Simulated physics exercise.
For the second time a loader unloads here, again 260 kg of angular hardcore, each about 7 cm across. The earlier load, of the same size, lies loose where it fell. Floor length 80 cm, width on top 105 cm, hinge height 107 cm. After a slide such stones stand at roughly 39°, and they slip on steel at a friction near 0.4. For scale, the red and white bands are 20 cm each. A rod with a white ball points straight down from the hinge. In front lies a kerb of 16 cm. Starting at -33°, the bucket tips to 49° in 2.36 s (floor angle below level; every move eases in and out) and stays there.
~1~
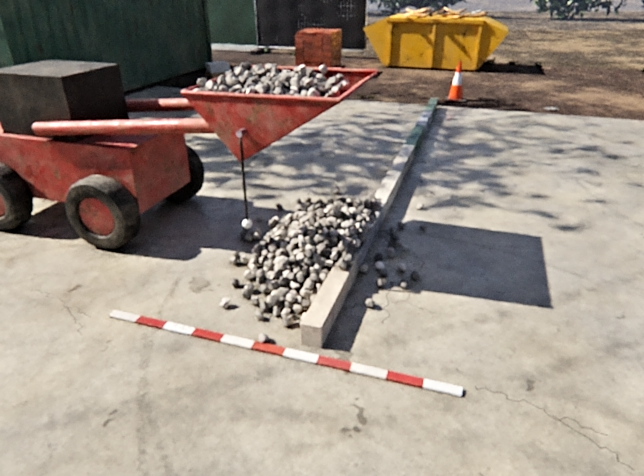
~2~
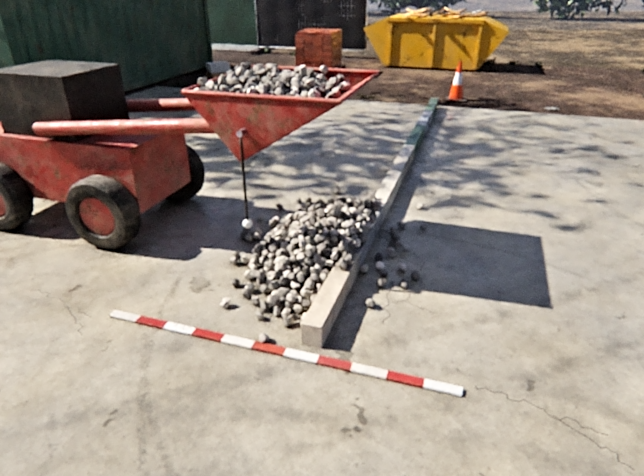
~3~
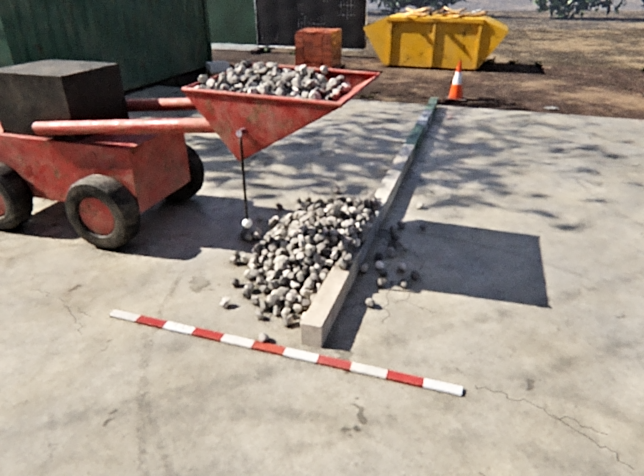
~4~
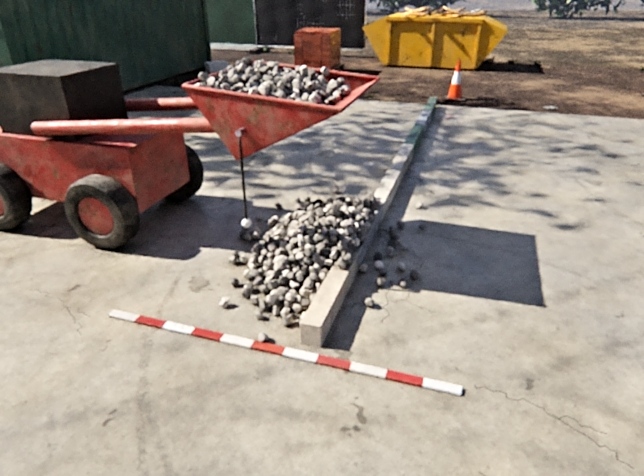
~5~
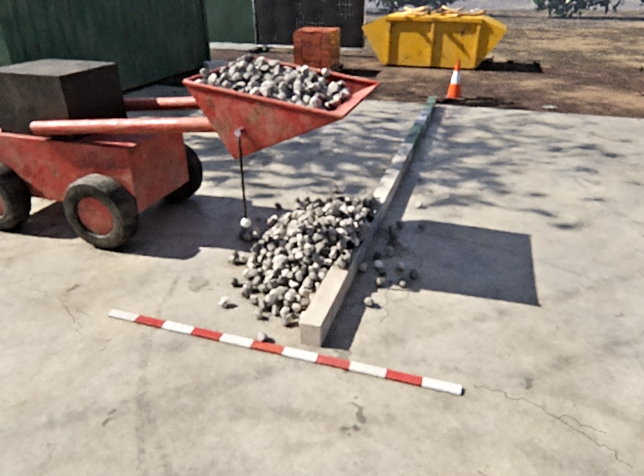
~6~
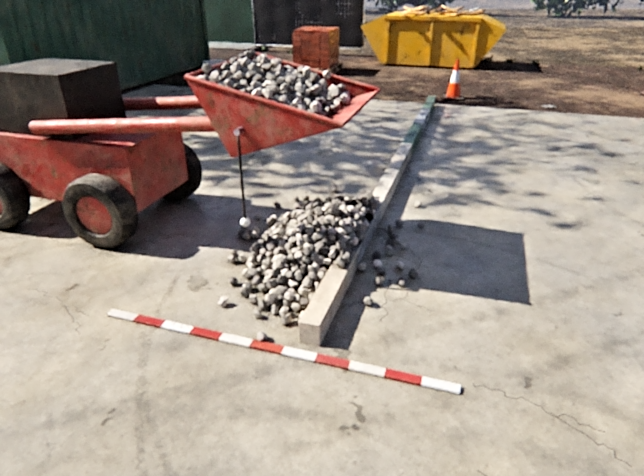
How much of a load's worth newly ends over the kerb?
Close to 53 parts in a hundred.
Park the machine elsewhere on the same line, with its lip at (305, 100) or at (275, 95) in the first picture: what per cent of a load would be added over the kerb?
First some 15, then 0 per cent.
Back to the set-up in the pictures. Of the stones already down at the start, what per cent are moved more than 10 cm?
About 0 per cent.
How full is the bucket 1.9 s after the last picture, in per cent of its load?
About 5 per cent.
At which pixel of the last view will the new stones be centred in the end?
Their middle is at about (370, 237).
Then, 1.2 s after the last picture the floor is at 36°; in per cent of one load, 92 in the bucket, 105 on this side of the kerb, 4 over the kerb; the foremost stones are at (405, 249).
Then, 1.9 s after the last picture the floor is at 49°; in per cent of one load, 3 in the bucket, 151 on this side of the kerb, 46 over the kerb; the foremost stones are at (453, 264).
Then, 2.2 s after the last picture the floor is at 49°; in per cent of one load, 0 in the bucket, 145 on this side of the kerb, 55 over the kerb; the foremost stones are at (475, 273).
Then, 4.7 s after the last picture the floor is at 49°; in per cent of one load, 0 in the bucket, 144 on this side of the kerb, 56 over the kerb; the foremost stones are at (478, 274). Net gain over the kerb, 53.
